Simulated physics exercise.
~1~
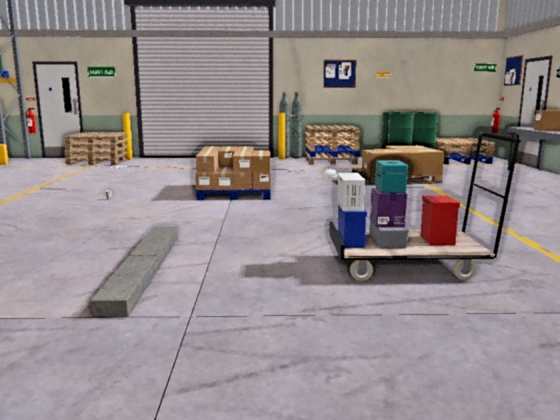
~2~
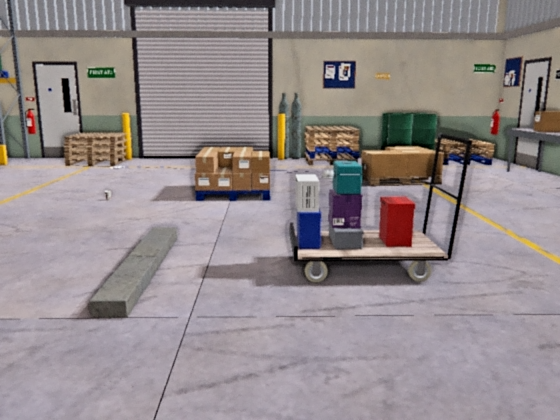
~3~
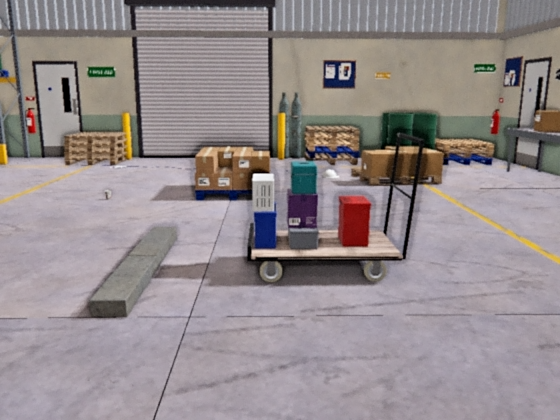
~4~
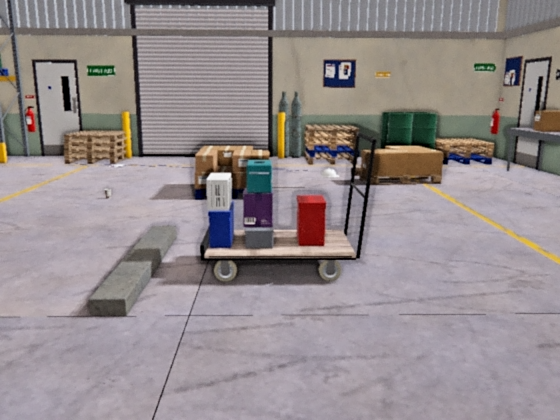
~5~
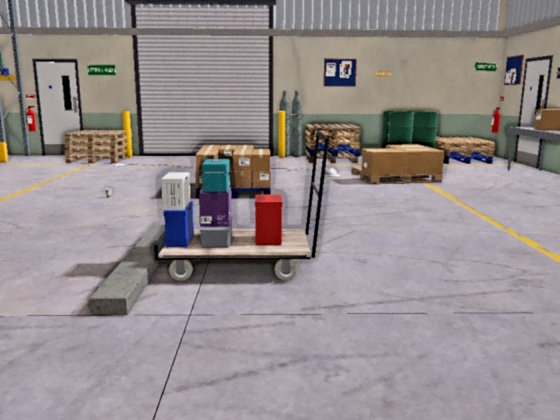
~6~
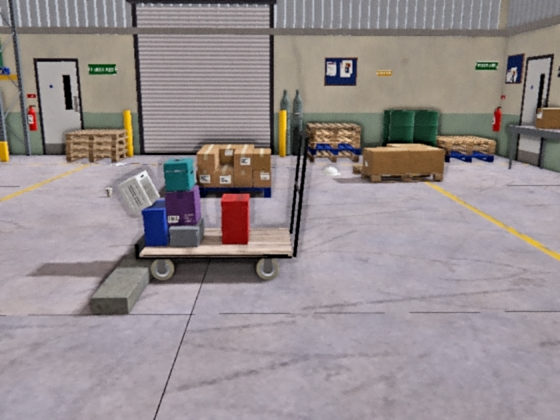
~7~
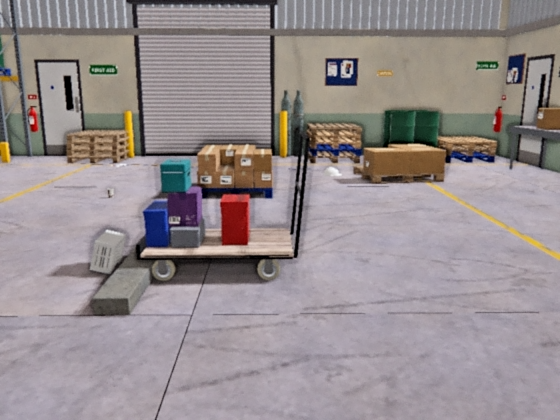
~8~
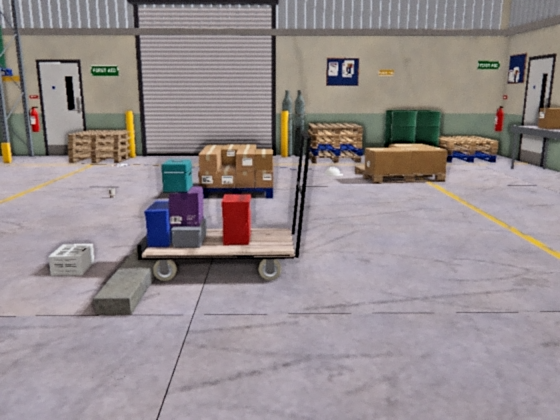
The footage shows a flatbed trolley carrying stacked coloured boxes left across a warehouse floor until it stops at a low beam. The white crate tips off the front and tumbles to the floor beyond the beam, while the teal, purple, grey, blue and red pieces stay aboard.
